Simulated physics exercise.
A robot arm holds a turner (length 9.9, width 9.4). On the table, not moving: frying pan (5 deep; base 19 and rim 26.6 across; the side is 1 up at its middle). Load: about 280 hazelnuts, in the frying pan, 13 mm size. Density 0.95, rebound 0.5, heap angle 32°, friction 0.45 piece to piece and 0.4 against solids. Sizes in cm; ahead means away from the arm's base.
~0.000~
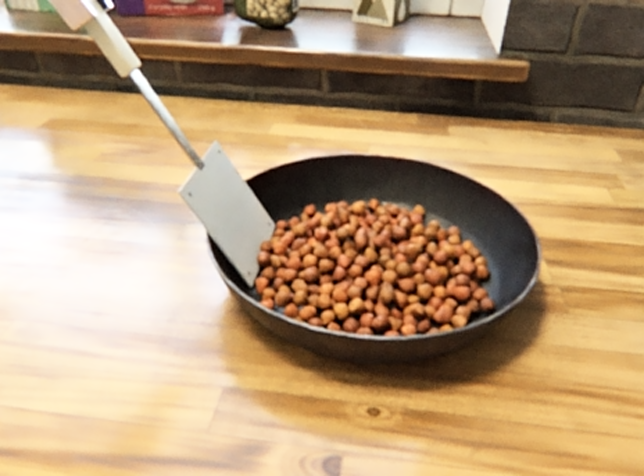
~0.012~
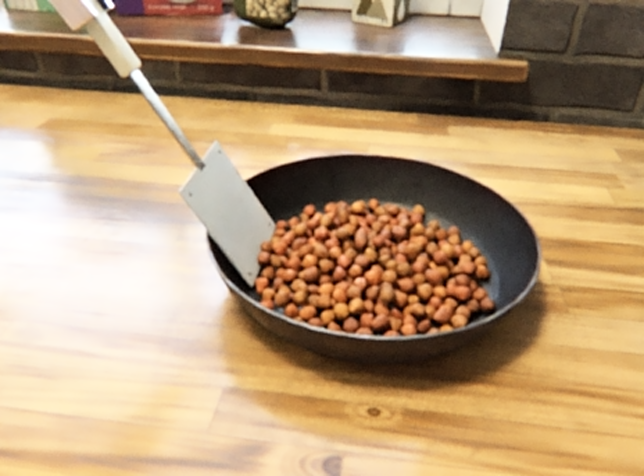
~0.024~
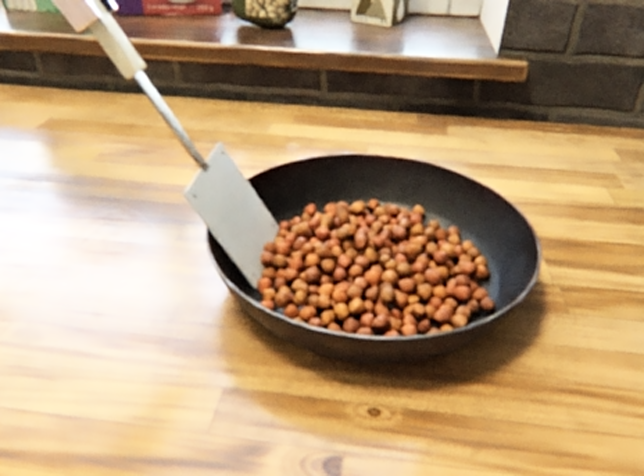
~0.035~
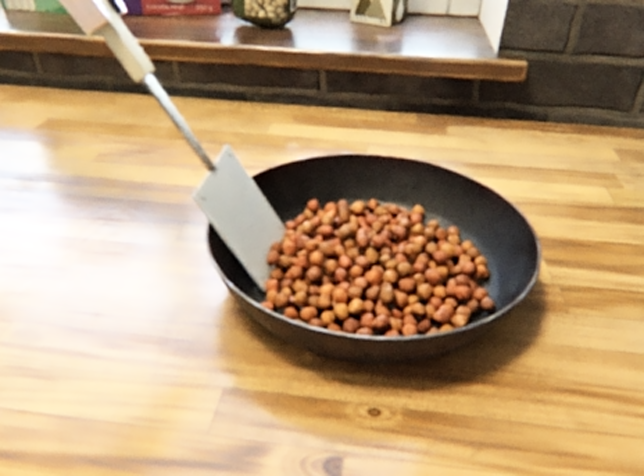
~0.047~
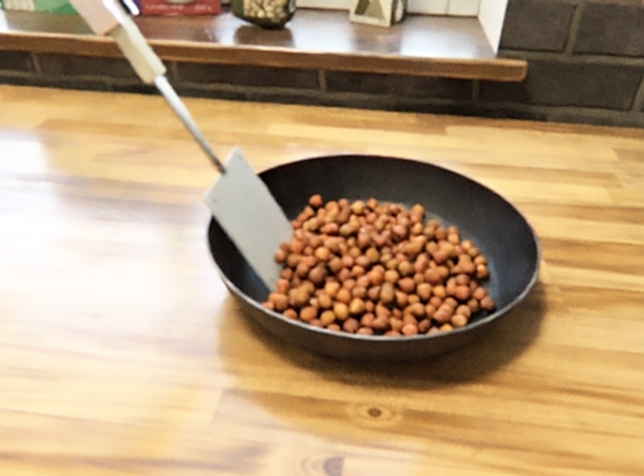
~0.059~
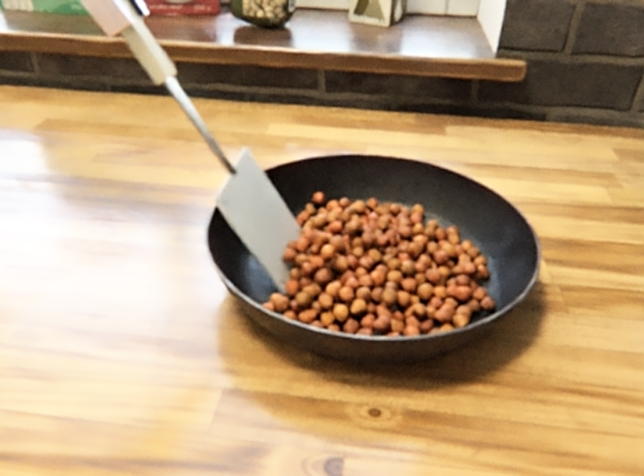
Robot arm holding a metal turner, sliding its blade slowly rightward against hazelnuts heaped in a dark frying pan on a wooden counter.
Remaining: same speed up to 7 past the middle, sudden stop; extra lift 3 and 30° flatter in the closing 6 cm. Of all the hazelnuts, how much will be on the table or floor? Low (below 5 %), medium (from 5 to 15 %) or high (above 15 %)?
Answer: Low; below 5 % of the hazelnuts finish on the table or floor.
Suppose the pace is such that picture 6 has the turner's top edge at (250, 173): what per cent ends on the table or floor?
About 10 per cent.
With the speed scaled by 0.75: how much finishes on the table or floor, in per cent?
Some 0 per cent.
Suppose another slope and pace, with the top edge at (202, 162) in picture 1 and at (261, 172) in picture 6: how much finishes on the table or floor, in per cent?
About 15 per cent.
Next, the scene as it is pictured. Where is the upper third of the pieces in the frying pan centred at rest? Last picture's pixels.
Around (479, 254).
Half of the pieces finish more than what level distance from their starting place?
About 4 cm.
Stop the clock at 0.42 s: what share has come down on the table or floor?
Some 2 per cent.
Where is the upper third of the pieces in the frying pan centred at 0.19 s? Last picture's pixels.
Near (422, 249).
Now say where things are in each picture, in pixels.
Turner top edge at (199, 164), sloping 59°; upper third of the load around (371, 252), from x 265 to 490, top at y 205; 279 in the frying pan, in the first picture.
Turner top edge at (199, 164), sloping 59°; upper third of the load around (363, 252), from x 265 to 490, top at y 205, in the second picture.
Turner top edge at (203, 166), sloping 59°; upper third of the load around (363, 252), from x 265 to 490, top at y 205, in the third picture.
Turner top edge at (211, 168), sloping 59°; upper third of the load around (362, 250), from x 265 to 490, top at y 205, in the fourth picture.
Turner top edge at (221, 170), sloping 59°; upper third of the load around (358, 249), from x 265 to 490, top at y 200, in the fifth picture.
Turner top edge at (231, 171), sloping 59°; upper third of the load around (361, 248), from x 265 to 490, top at y 200; 279 in the frying pan, in the sixth picture.
After 0.12 s, sloping 59°, highest piece 5 above the table; 279 in the frying pan.
After 0.19 s, sloping 48°, highest piece 5 above the table; 279 in the frying pan.
After 0.42 s, sloping 29°, highest piece 7 above the table; 273 in the frying pan, 5 on the table or floor, 1 on the blade or in flight.
After 1.47 s, sloping 29°, highest piece 5 above the table; 273 in the frying pan, 6 on the table or floor.
At rest, 273 in the frying pan, 6 on the table or floor. That is 2 % on the table or floor.
